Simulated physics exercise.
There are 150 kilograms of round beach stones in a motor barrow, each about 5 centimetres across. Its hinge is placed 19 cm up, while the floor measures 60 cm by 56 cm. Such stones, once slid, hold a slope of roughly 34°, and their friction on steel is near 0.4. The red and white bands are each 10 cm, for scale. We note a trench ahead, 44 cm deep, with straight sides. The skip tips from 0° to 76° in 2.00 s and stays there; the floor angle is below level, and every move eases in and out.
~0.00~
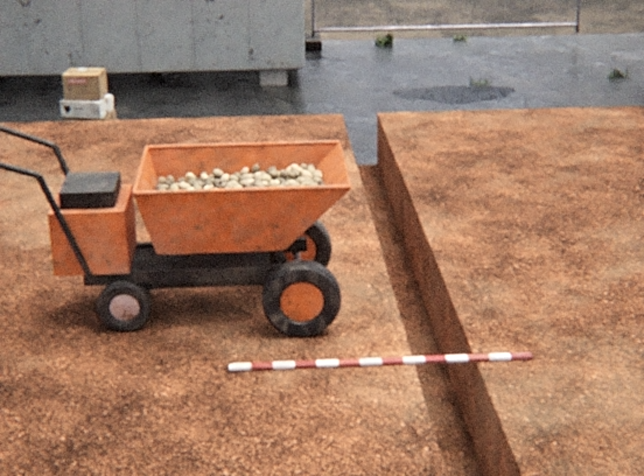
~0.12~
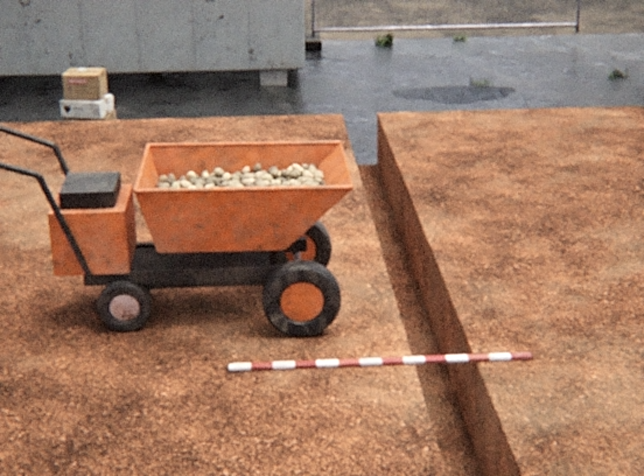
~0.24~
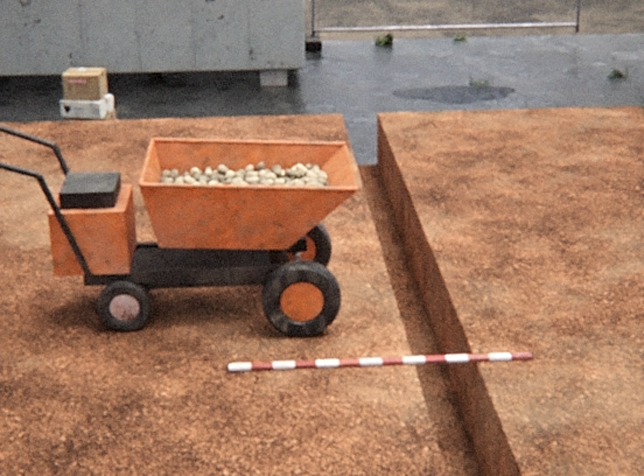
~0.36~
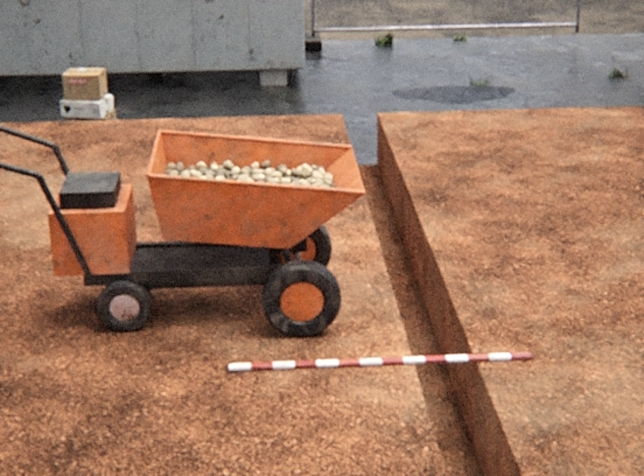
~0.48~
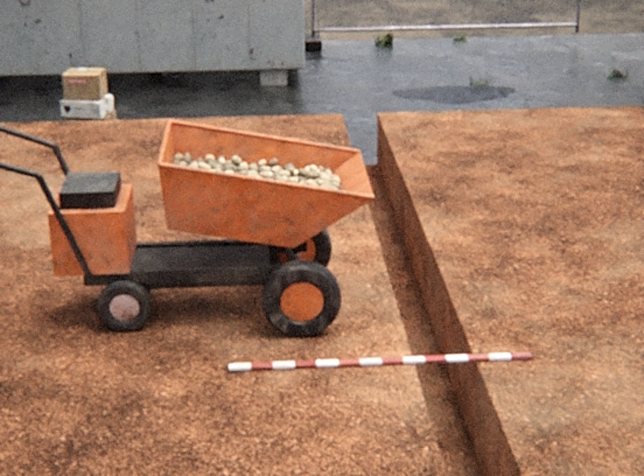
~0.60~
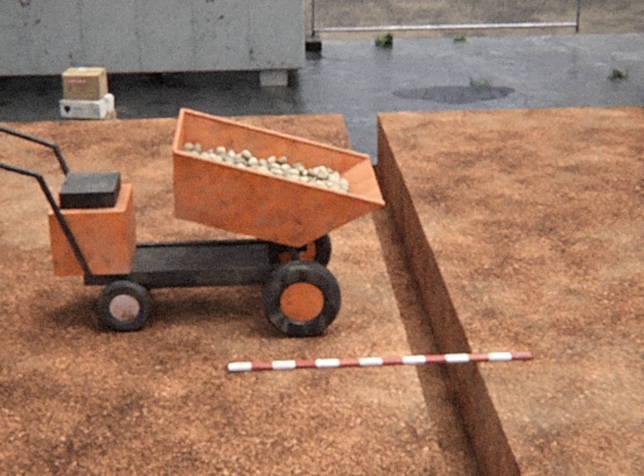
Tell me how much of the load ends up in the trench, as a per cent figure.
Some 52 per cent ends up in the trench.
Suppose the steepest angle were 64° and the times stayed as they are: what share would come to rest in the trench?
Some 50% would finish there.
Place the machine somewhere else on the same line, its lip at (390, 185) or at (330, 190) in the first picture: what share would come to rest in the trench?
Roughly 5 in a hundred from the first, 80 in a hundred from the second.
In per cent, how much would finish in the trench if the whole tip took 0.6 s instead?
With that timing, about 35 per cent.
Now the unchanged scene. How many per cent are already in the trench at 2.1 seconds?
At that moment: Approx. 40 %.
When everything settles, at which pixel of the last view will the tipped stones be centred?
Somewhere near pixel (446, 346).
After 1.5 s the floor is at 64°; 96 % in the skip, 4 % in the trench; the foremost stones are at (446, 263).
After 2.1 s the floor is at 76°; 14 % in the skip, 39 % in the trench, 47 % past the trench; the foremost stones are at (603, 284).
After 2.5 s the floor is at 76°; 0 % in the skip, 50 % in the trench, 49 % past the trench; the foremost stones are past the picture's edge.
After 4.4 s the floor is at 76°; 0 % in the skip, 52 % in the trench, 48 % past the trench; the foremost stones are past the picture's edge.
